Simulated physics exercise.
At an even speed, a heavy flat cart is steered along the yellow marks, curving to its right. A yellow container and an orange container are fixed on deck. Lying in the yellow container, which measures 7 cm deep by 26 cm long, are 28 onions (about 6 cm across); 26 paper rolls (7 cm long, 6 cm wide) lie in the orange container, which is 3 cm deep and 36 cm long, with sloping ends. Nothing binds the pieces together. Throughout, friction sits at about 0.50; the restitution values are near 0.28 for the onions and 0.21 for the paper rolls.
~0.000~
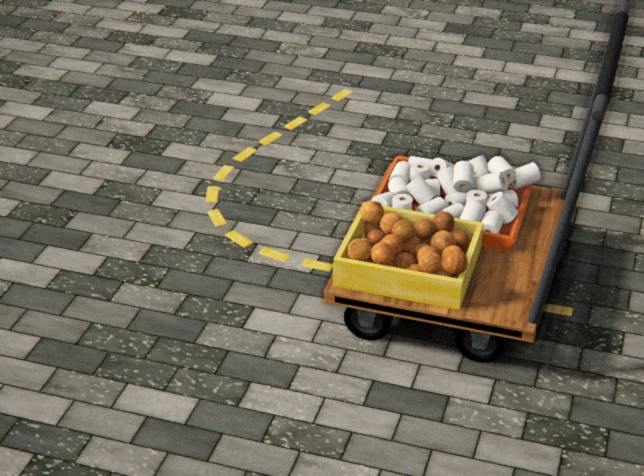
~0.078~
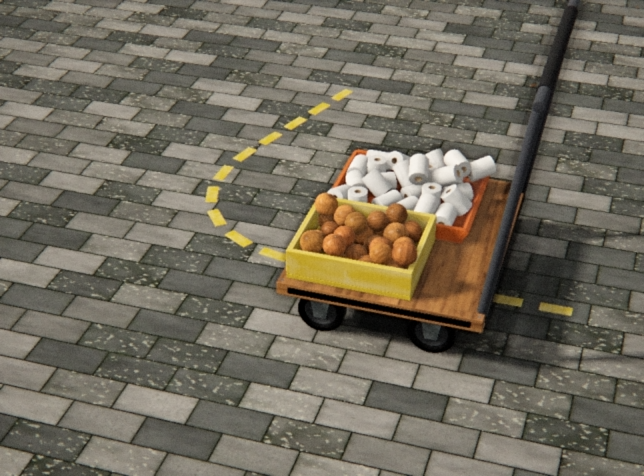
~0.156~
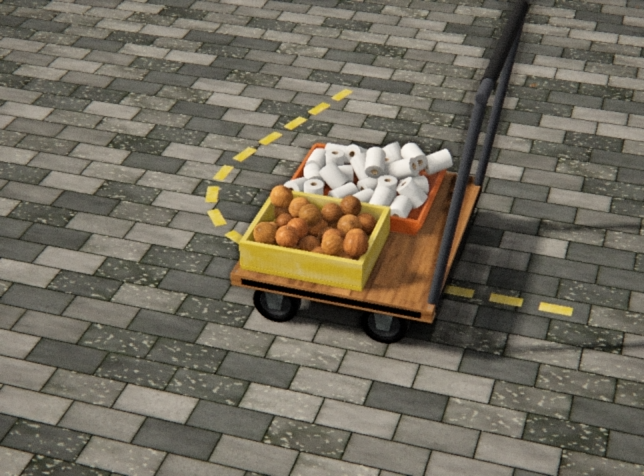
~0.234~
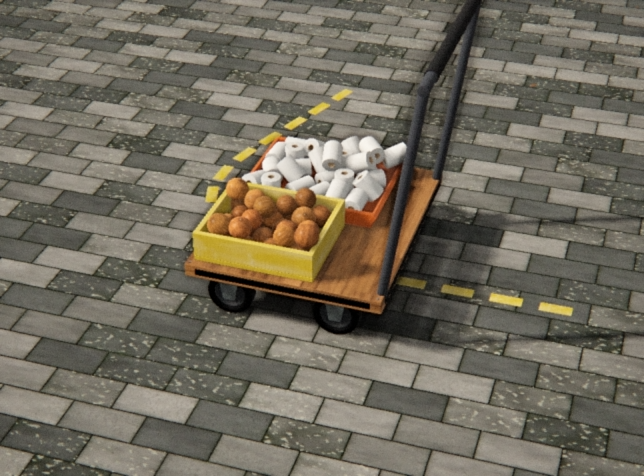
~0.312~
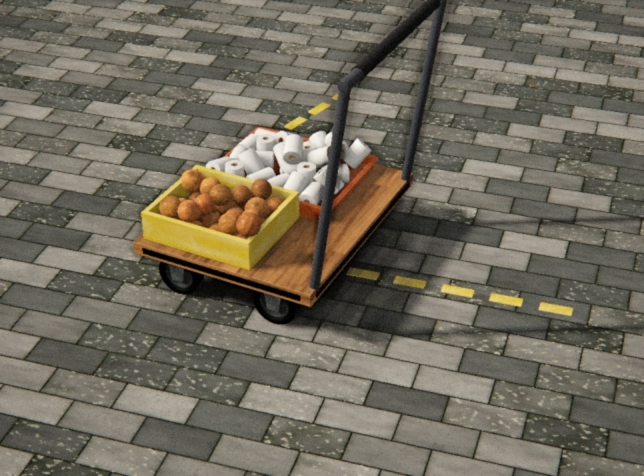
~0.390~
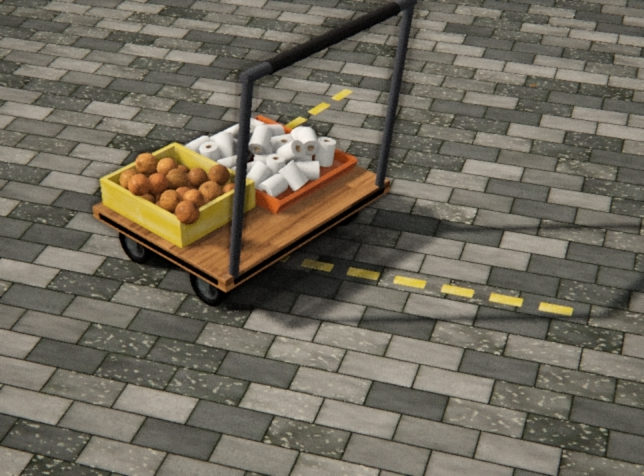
Flatbed cart carrying a yellow box of round brown produce and an orange box of white rolls rolling left, then curving away.
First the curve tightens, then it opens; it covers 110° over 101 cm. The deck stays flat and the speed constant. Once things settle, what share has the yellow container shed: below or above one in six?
It loses a larger share than a sixth.
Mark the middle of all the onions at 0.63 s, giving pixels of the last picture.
Roughly at (154, 103).
After 0.51 s, yellow container 26 in, 2 out and orange container 26 in, 0 out.
After 0.63 s, yellow container 23 in, 5 out and orange container 26 in, 0 out.
After 0.81 s, yellow container 21 in, 7 out and orange container 25 in, 1 out.
When it is over (at 1.27 s), yellow container 21 in, 7 out and orange container 25 in, 1 out. Asked share, 7 of 28, 25 per cent.
